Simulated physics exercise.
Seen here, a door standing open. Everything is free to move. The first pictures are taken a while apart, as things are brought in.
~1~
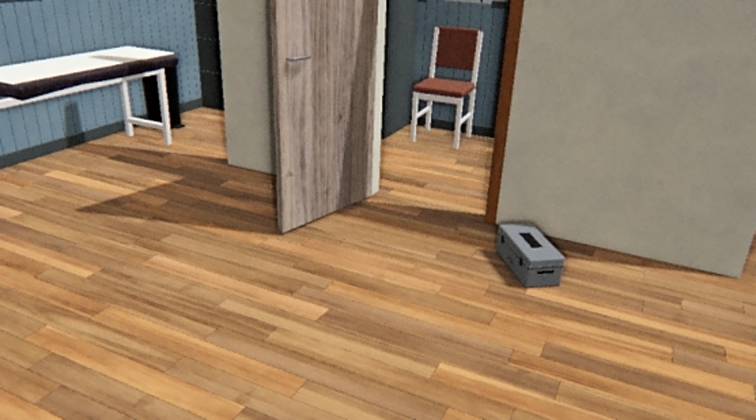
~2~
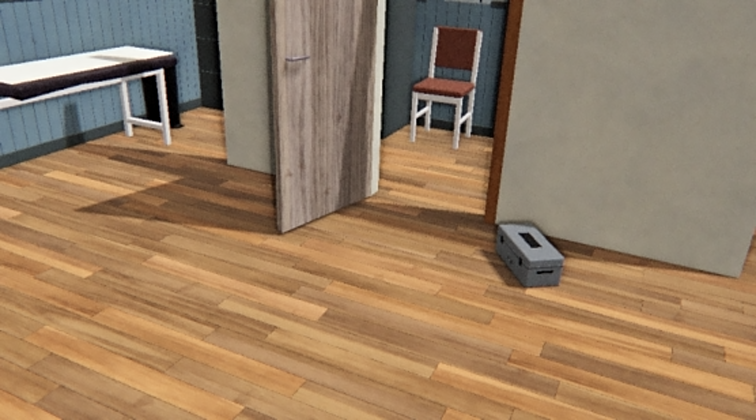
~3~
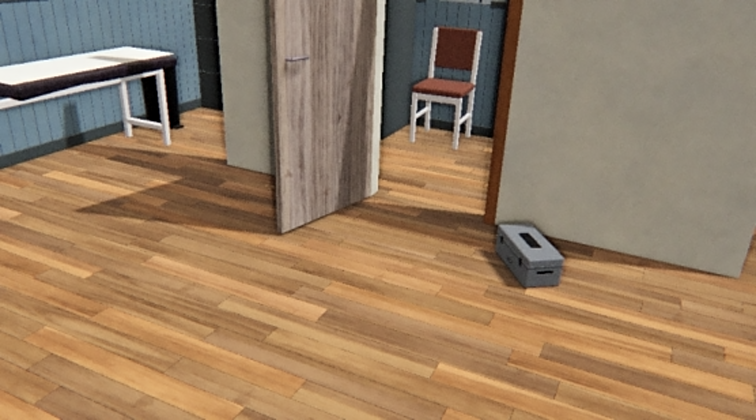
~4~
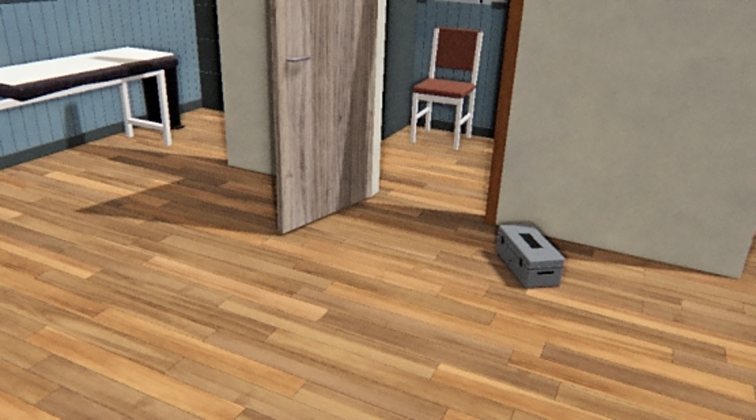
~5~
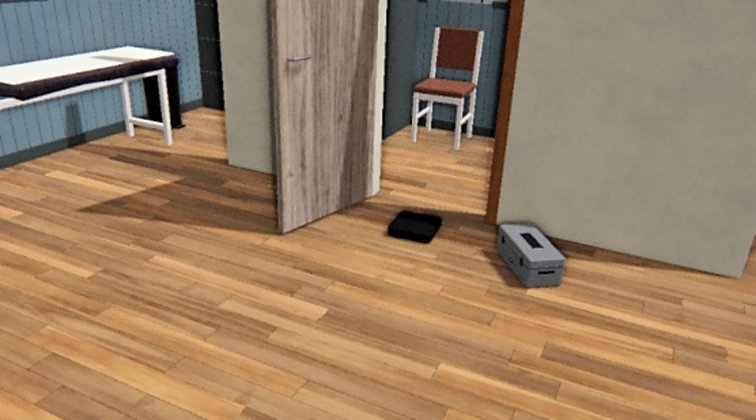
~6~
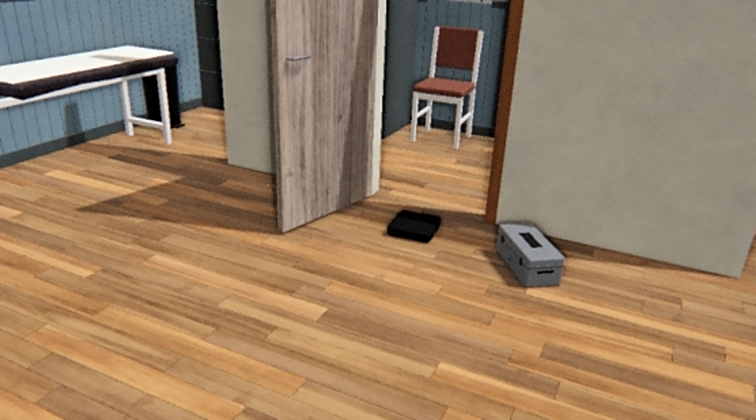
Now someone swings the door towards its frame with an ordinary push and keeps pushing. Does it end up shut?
Outcome: The door reaches the frame.
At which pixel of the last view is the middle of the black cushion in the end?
At about (462, 196).
Then, 1.30 s on from there, door 44° open; black cushion shifted a little near (434, 223).
Then, 1.70 s on from there, door 20° open; black cushion shifted about its own width near (461, 213).
In the end, door 0° open; moved from the start, black cushion; grey toolbox unmoved. At the end, from the last picture's camera, black cushion near (462, 196).
